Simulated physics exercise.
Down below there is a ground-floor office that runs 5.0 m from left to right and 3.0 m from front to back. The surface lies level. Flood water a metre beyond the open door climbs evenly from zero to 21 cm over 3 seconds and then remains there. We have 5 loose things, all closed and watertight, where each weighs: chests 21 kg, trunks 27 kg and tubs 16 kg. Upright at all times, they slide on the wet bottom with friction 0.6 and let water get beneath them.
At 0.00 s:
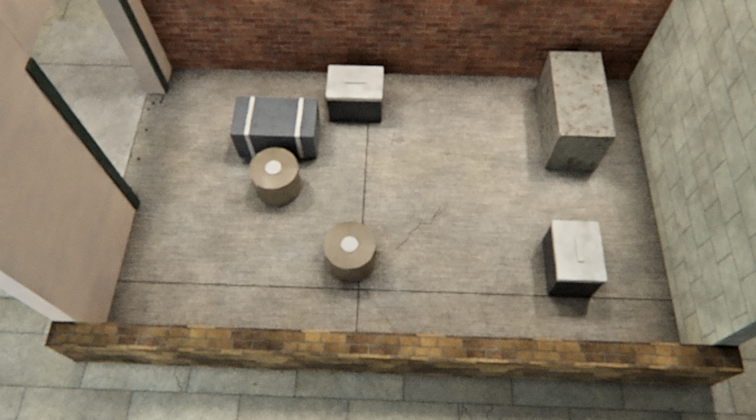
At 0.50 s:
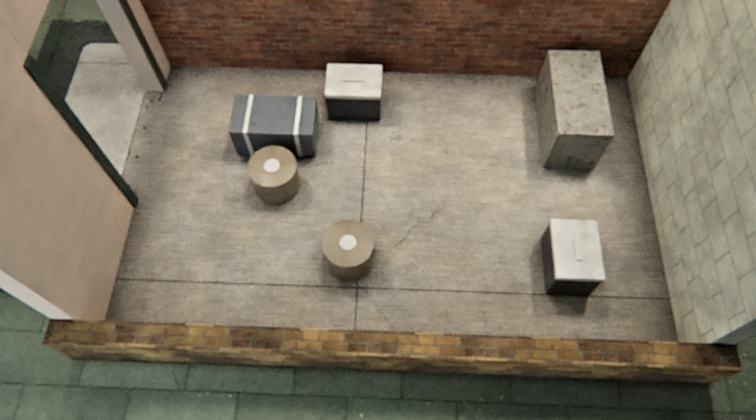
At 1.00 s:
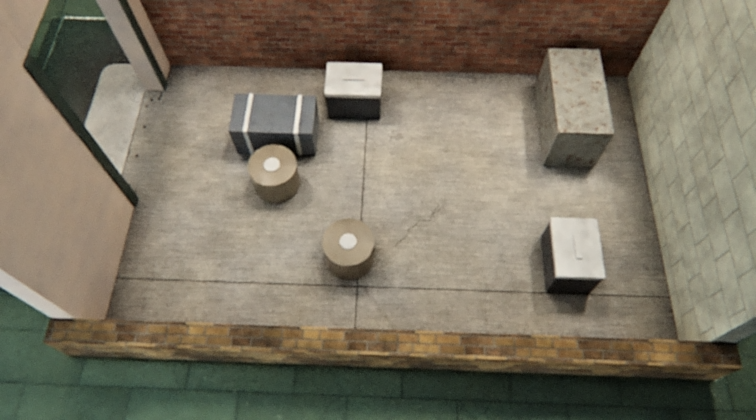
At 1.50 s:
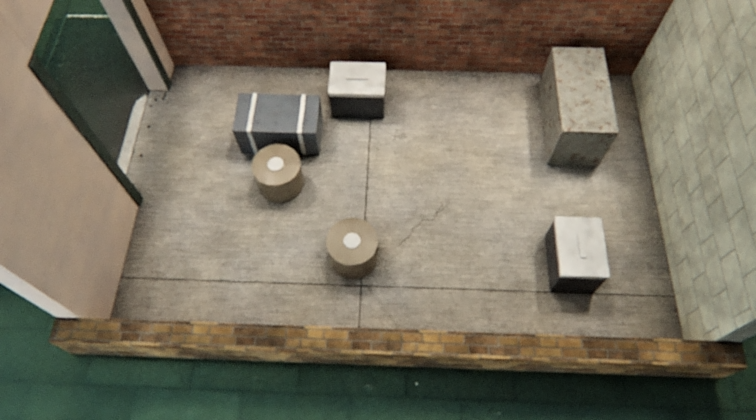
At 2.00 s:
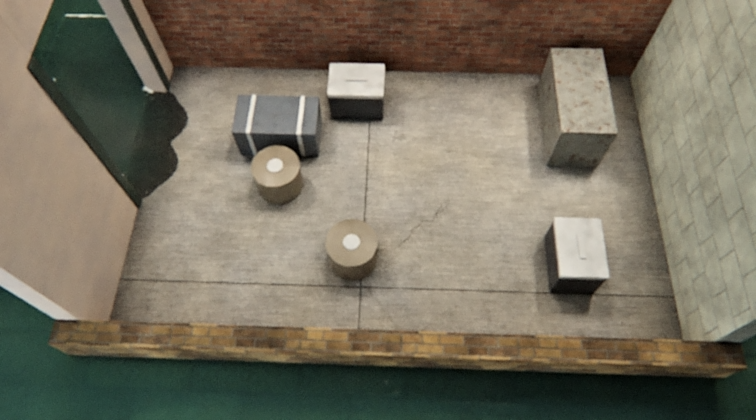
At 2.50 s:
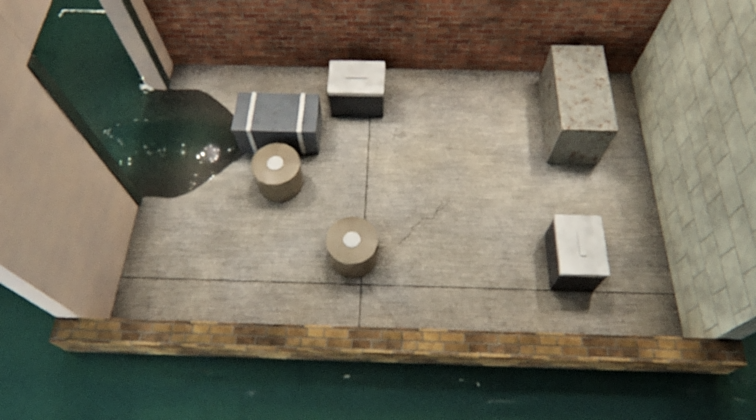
At first the walled room and the paving around it are dry, with boxes and two round tubs standing on the floor. Dark green water covers the ground outside, then enters through the opening at left and spreads across the floor to the striped trunk, while nothing inside visibly shifts.
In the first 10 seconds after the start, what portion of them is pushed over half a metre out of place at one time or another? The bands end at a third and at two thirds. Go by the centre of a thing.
Prediction: A middle fraction.
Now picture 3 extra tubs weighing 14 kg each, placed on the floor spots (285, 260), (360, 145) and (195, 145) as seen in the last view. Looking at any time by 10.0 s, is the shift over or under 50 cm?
Sequence: Above the line / above the line / above the line.
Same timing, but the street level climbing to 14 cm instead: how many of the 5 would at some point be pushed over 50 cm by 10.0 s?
Result: 0.
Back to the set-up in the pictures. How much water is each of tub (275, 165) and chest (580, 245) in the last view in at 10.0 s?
Depths: Near 10 cm, then near 13 cm.
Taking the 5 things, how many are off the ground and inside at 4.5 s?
The count is 0.
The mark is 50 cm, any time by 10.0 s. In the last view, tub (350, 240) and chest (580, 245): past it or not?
Within, within.
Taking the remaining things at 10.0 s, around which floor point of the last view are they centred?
The centre sits near (486, 215).
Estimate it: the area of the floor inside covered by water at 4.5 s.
The covered patch comes to about 6.0 m2.
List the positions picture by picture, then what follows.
A chest at (355, 82), on the bottom; a trunk at (274, 116) rests on the ground; 0.0 m2 under water; 0 of 5 have shifted, in the first frame.
A chest at (354, 80) rests on the ground; a trunk at (273, 114) rests on the ground; 0.0 m2 under water; 0 of 5 have shifted, in the second frame.
A chest at (354, 78), on the bottom; a trunk at (273, 113), on the bottom; 0.0 m2 under water; 0 of 5 have shifted, in the third frame.
A chest at (357, 78) rests on the ground; a trunk at (277, 113) rests on the ground; 0.0 m2 under water; 0 of 5 have shifted, in the fourth frame.
A chest at (356, 79), on the bottom; a trunk at (276, 114) rests on the ground; 0.2 m2 under water; 0 of 5 have shifted, in the fifth frame.
A chest at (357, 77) rests on the ground; a trunk at (276, 112), on the bottom; 0.9 m2 under water; 0 of 5 have shifted, in the sixth frame.
After 3.5 s 0 of 5 are over 50 cm from their spots; 0 afloat.
After 4.5 s 0 of 5 are over 50 cm from their spots; 0 afloat.
After 7.0 s 3 of 5 are over 50 cm from their spots; 0 afloat.
After 10.0 s 3 of 5 are over 50 cm from their spots, and 3 have been at some point; 3 afloat.
